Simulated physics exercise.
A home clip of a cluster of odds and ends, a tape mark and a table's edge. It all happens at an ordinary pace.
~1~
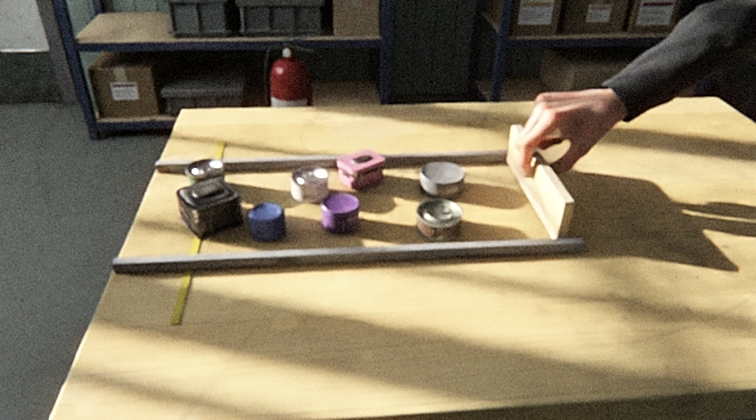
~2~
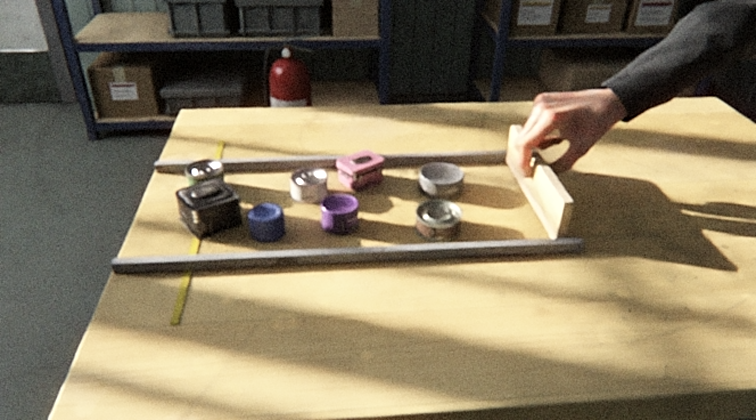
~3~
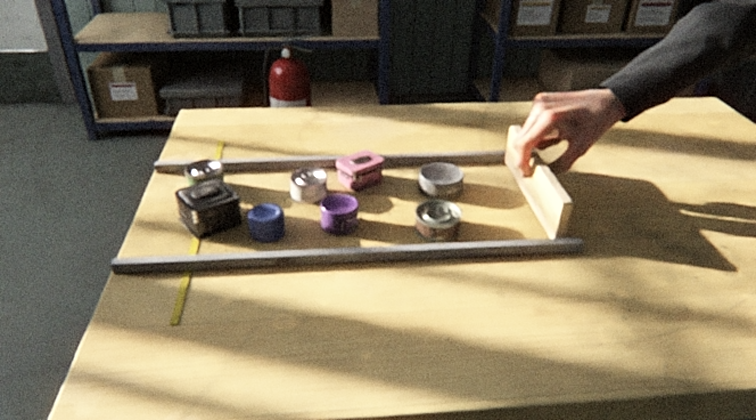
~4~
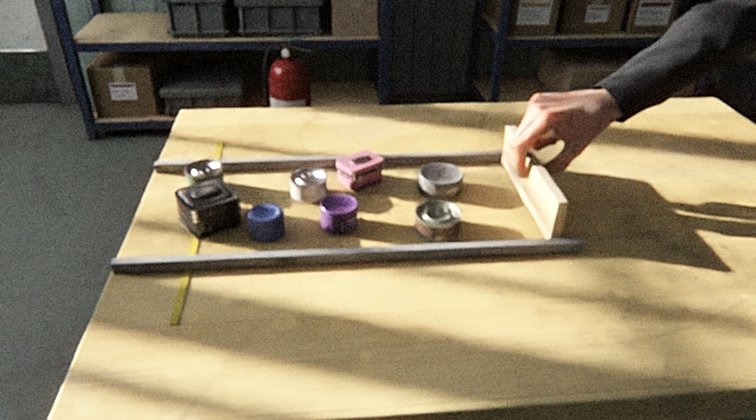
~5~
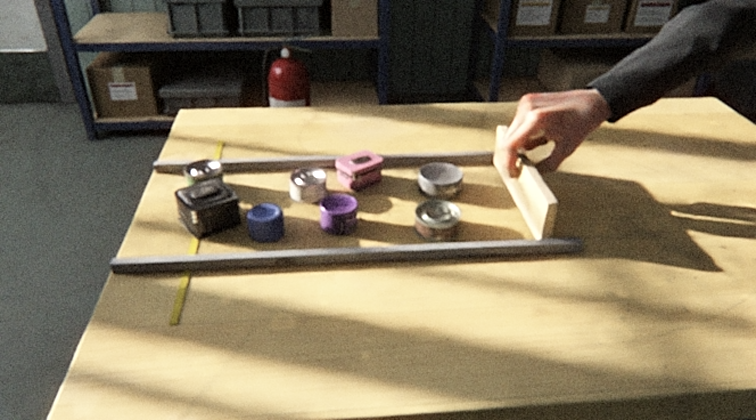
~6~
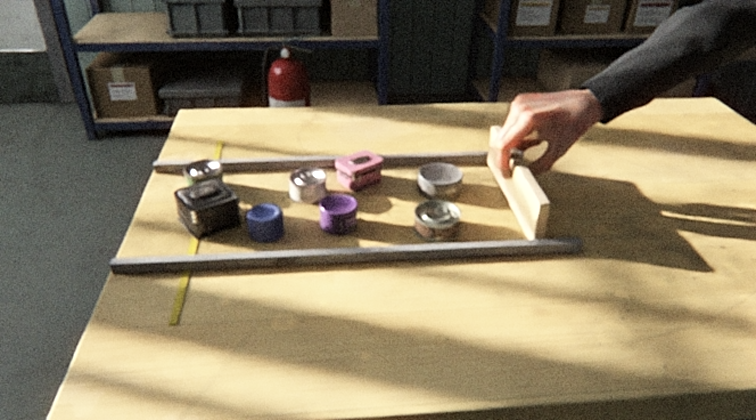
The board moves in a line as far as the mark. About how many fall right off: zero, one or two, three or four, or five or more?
In the end the number that fall off is one or two.
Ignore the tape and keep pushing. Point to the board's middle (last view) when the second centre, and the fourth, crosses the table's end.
About (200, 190), then (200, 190).
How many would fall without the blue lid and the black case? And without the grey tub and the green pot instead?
The counts: 1 and 0.
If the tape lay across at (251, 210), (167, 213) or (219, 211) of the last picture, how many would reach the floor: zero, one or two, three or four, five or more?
For each place: No fall at all; three to four; either one or two.
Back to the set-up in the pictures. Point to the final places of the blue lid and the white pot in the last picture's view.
The blue lid at (120, 245), the white pot at (148, 182).
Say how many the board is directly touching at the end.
The number is 4.
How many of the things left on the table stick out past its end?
The number is 3.
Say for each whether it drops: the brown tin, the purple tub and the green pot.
The brown tin stays on; the purple tub remains up; the green pot tumbles off.
Soon after, none off yet; green pot at rest near (205, 178); black case at rest near (207, 207); blue lid at rest near (266, 223).
After that, none off yet; green pot at rest near (202, 178); black case at rest near (206, 207); blue lid displaced about its own width near (232, 227).
In the end, the number that fall off is one or two; gone, green pot.
